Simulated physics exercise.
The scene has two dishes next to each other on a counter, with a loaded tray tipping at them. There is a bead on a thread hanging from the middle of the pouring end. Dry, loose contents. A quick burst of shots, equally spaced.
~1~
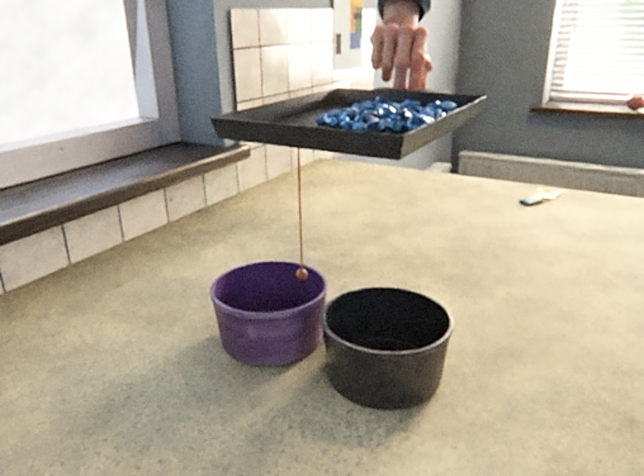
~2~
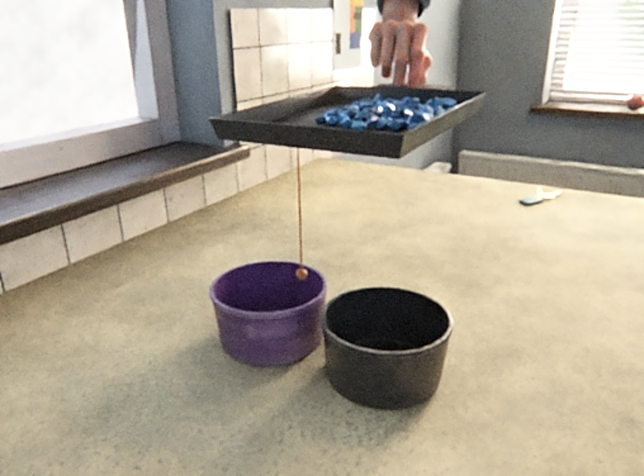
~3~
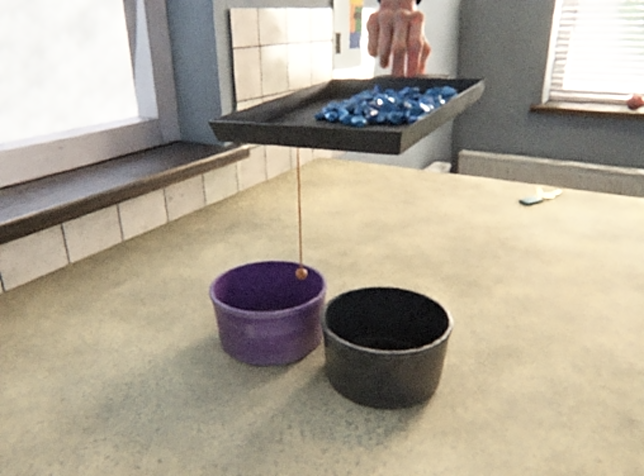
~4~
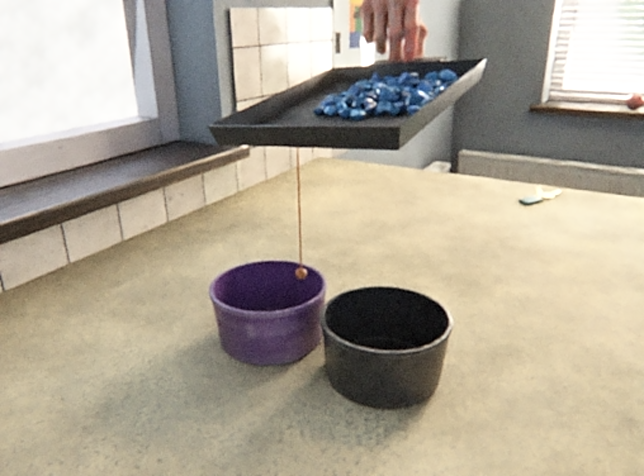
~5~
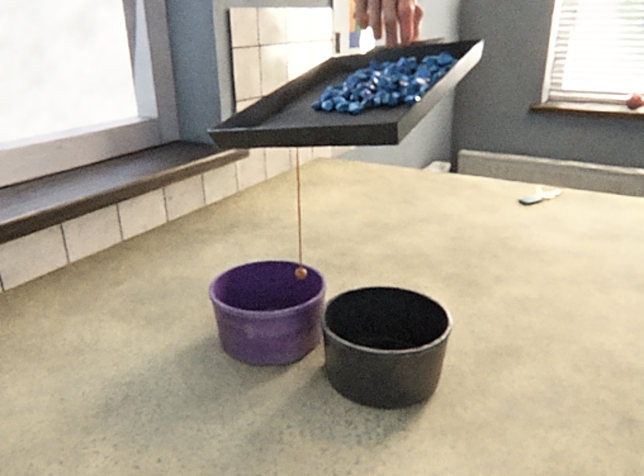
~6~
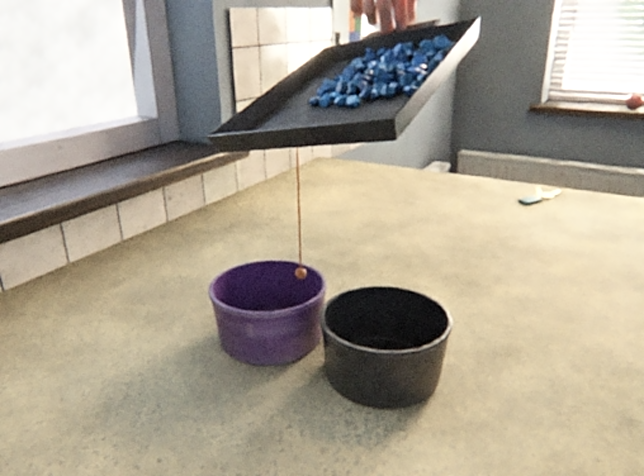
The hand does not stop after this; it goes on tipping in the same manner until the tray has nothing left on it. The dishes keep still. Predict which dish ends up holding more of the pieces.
It pours more generously into the left dish, it seems.
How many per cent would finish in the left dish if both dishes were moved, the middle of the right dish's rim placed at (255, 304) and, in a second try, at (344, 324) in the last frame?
About 30 per cent first, then about 70 per cent.
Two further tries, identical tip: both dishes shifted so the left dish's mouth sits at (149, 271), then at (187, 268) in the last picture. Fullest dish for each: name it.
Case one: The dish at right. Case two: The dish at left.
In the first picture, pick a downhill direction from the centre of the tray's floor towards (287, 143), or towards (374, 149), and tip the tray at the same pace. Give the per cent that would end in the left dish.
40 per cent, then 0 per cent.
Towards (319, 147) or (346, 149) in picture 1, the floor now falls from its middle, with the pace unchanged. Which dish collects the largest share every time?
Heading one: The dish placed right; heading two: The dish placed right.
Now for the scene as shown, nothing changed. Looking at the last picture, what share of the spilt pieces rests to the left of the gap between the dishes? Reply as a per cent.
Left share: Some 100 per cent.
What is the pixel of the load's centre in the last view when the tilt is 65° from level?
In the last view, the load is centred close to (245, 143).
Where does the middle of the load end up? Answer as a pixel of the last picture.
About (219, 325).
Just after the last frame, tray tipped steeply; the larger part on the tray; about a tenth in the air.
A moment on, tray tipped past a quarter turn; roughly a quarter on the tray; roughly a quarter in the left dish; roughly half outside both; about a tenth in the air.
Further on, tray tipped past a quarter turn; roughly half in the left dish; roughly half outside both.
When it is over, tray tipped past a quarter turn; not one in the right dish; roughly half in the left dish; roughly half outside both.
